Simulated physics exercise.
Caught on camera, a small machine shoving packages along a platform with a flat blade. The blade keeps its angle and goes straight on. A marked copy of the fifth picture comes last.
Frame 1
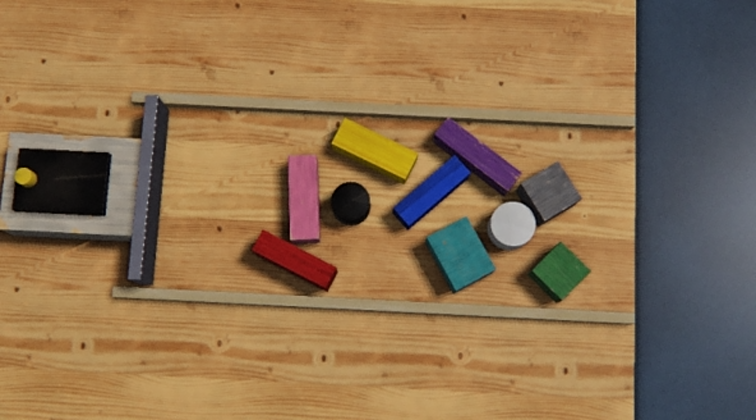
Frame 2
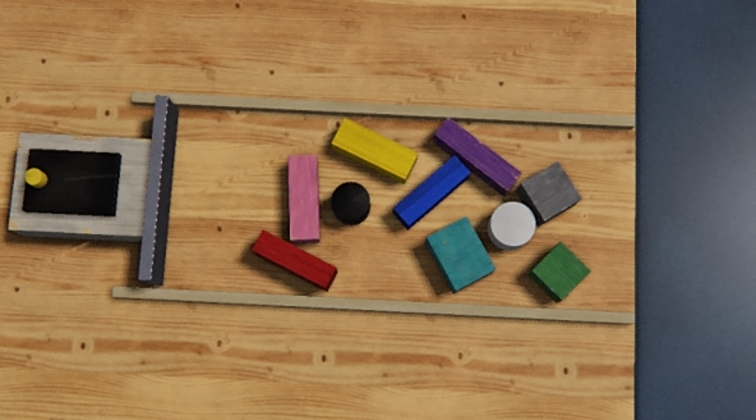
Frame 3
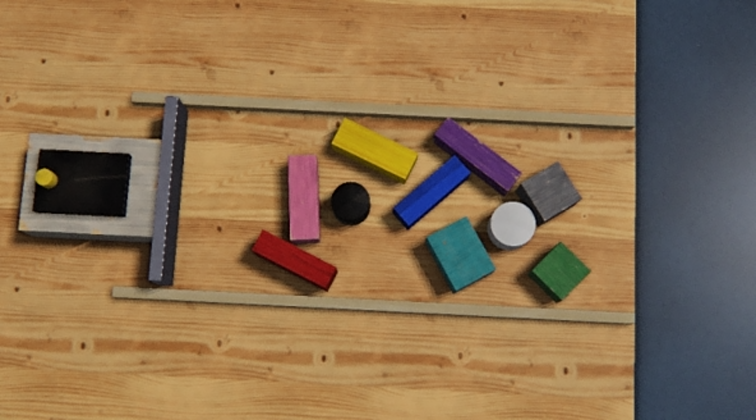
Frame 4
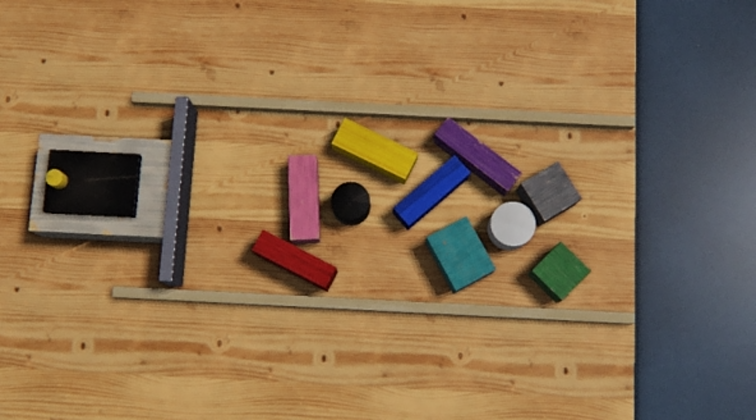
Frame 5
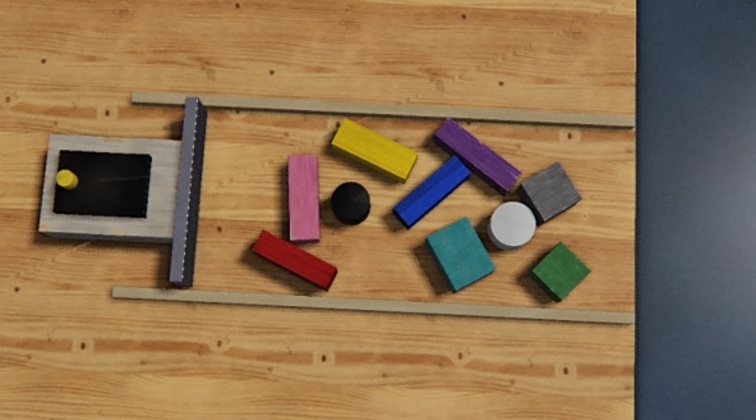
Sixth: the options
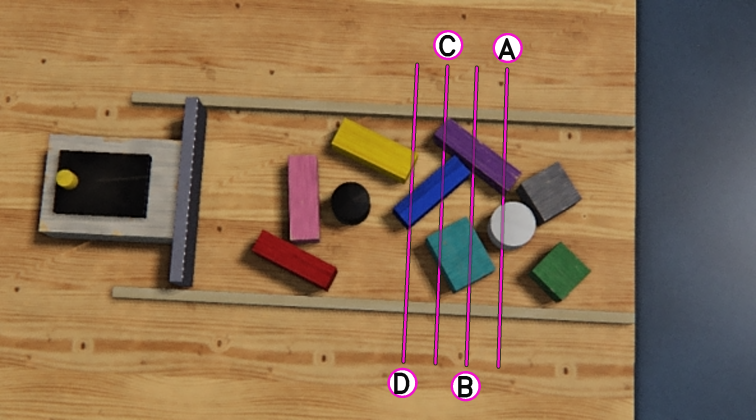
Small robot with a flat blade creeping right along a wooden platform toward scattered coloured blocks, which all stay still.
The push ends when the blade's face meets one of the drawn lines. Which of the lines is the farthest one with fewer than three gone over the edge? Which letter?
No third one falls up to A.
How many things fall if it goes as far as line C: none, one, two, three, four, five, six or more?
In all, none.
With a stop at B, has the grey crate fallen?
By then, no.
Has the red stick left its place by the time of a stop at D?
By then, yes.
On the copy, A at (503, 214); B at (472, 212); C at (442, 211); D at (411, 209).
On A. First, robot (224, 190); red stick (345, 267); pink bar (330, 198).
Then, robot (339, 196); green crate (570, 270); grey crate (559, 188).
Finally, robot (429, 200); grey crate over the edge; green crate over the edge; two fallen.
By contrast, B is within the limit but short; C is within the limit but short; D is within the limit but short.
